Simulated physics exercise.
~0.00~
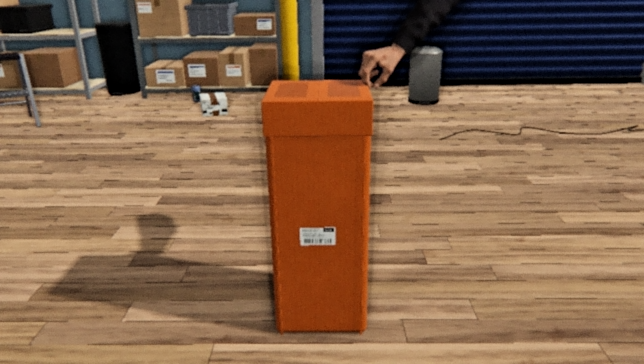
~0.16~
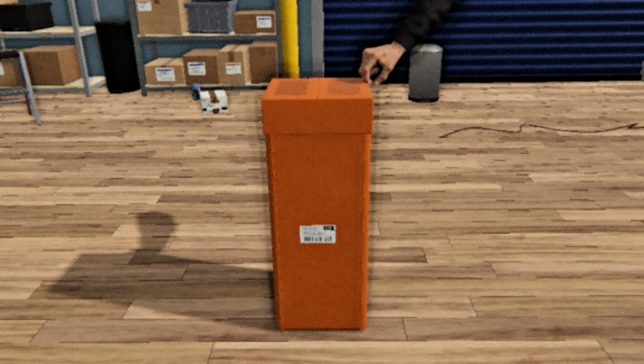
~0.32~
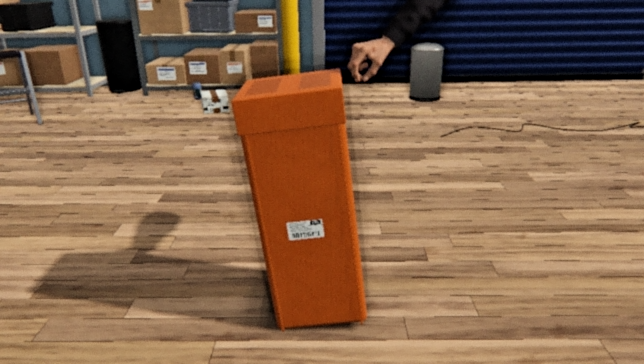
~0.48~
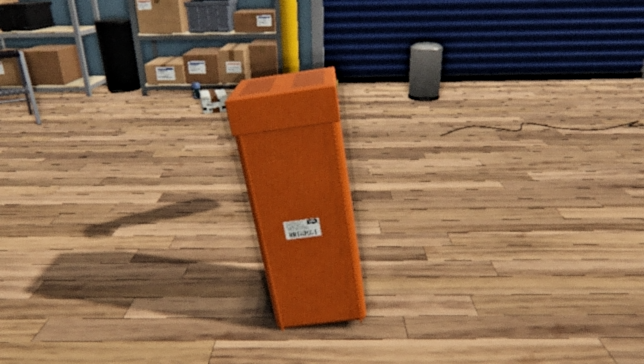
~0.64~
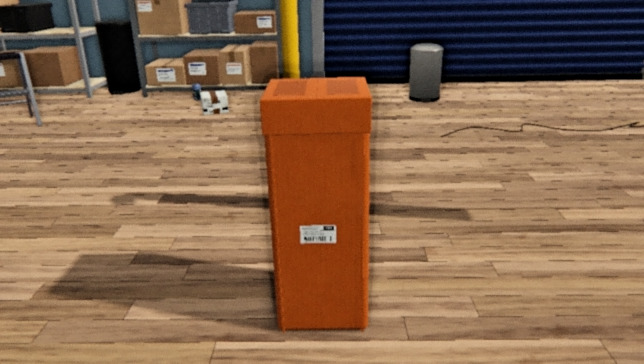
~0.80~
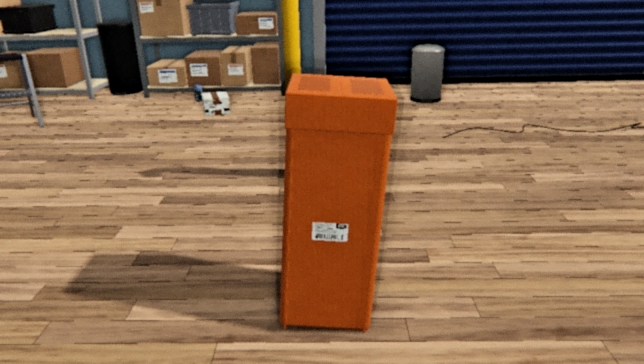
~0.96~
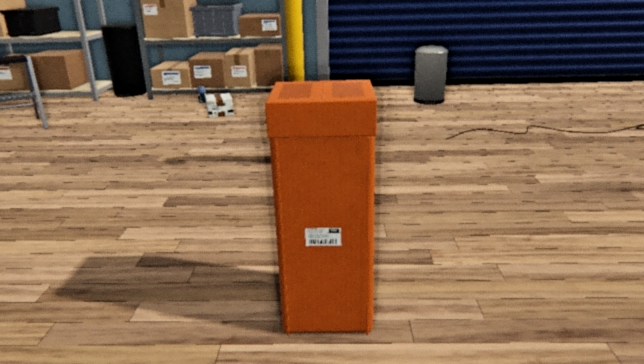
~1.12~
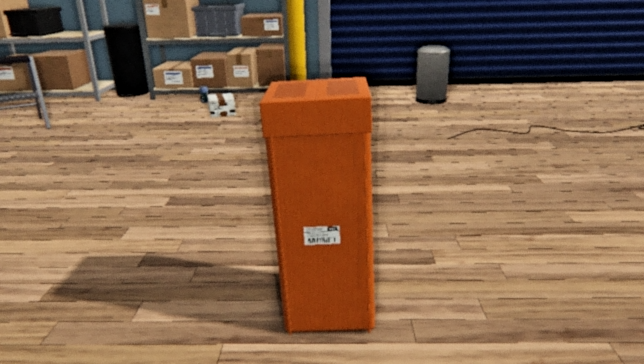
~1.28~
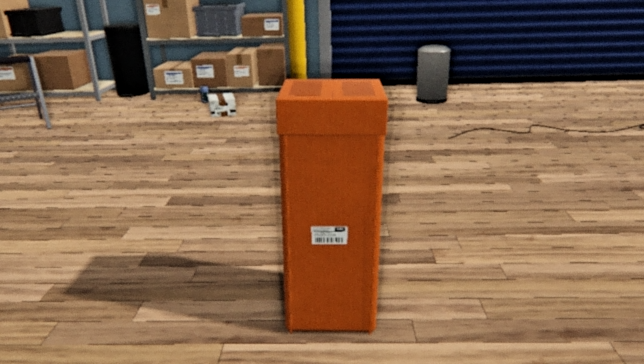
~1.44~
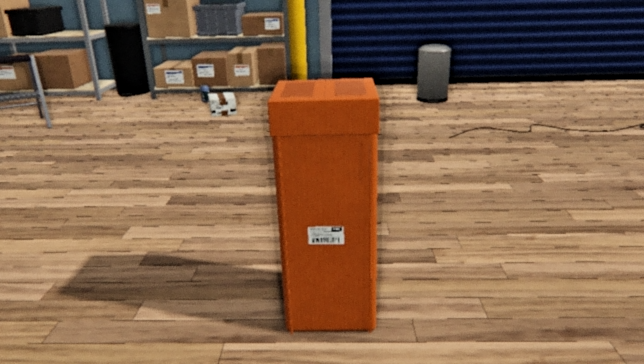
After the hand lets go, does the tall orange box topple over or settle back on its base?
The orange box settles back on its base, rocking from side to side in shrinking sways and staying on its feet.
